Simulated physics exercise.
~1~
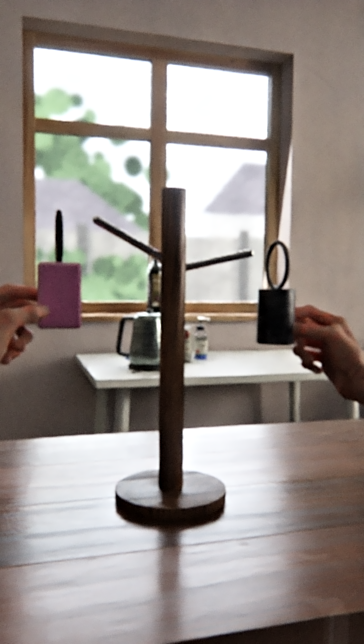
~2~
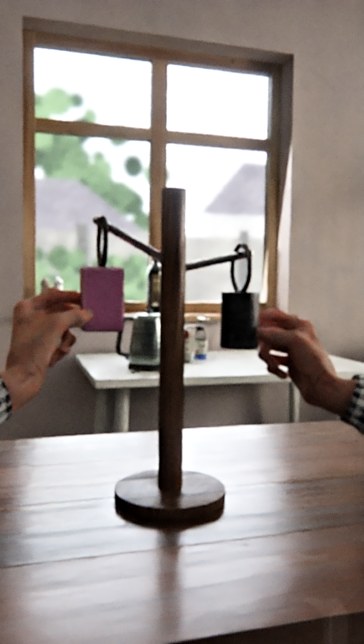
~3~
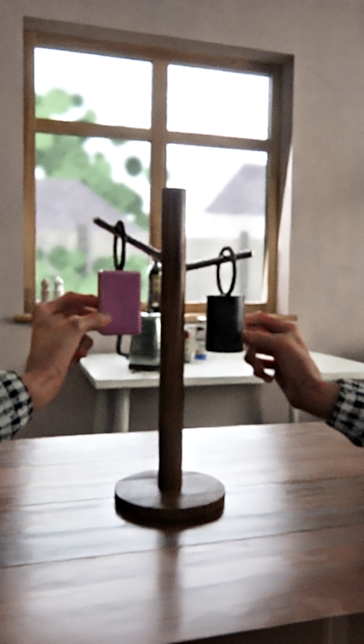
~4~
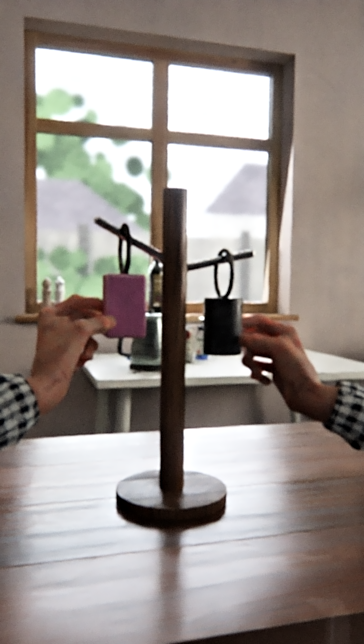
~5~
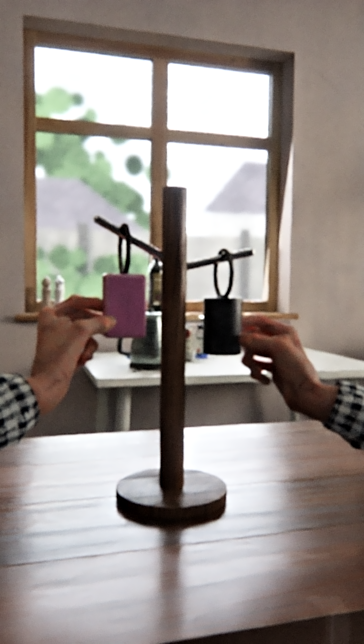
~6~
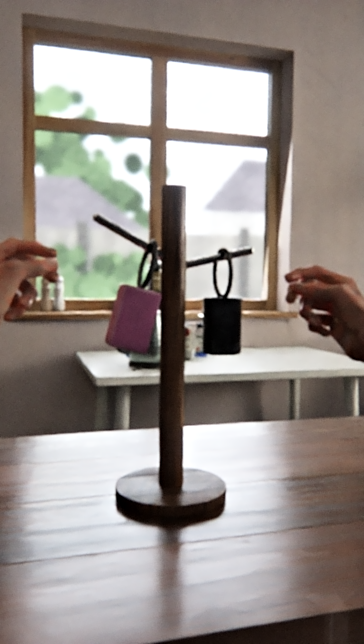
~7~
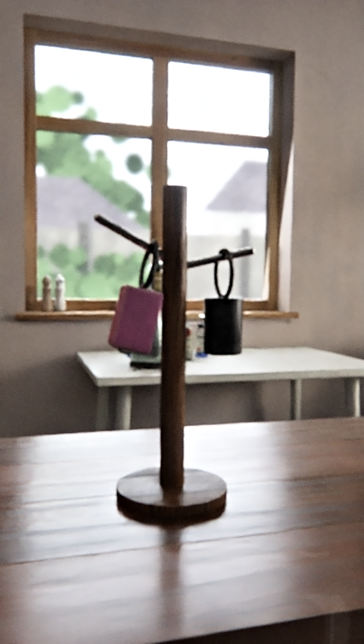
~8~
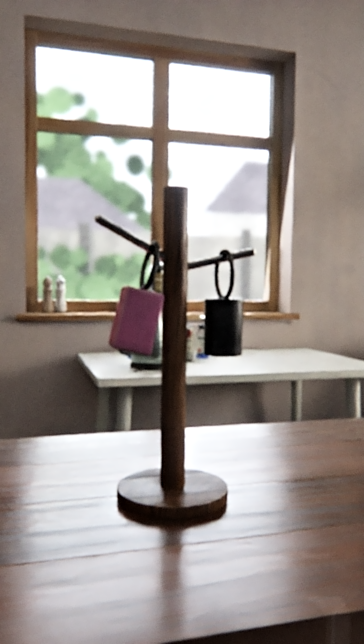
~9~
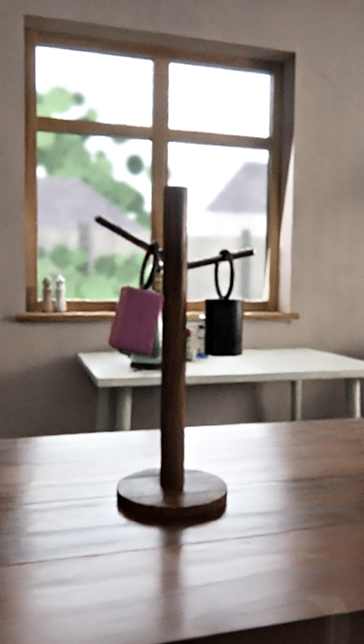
By a window, two hands hang a pink pouch and black lantern on a stand.
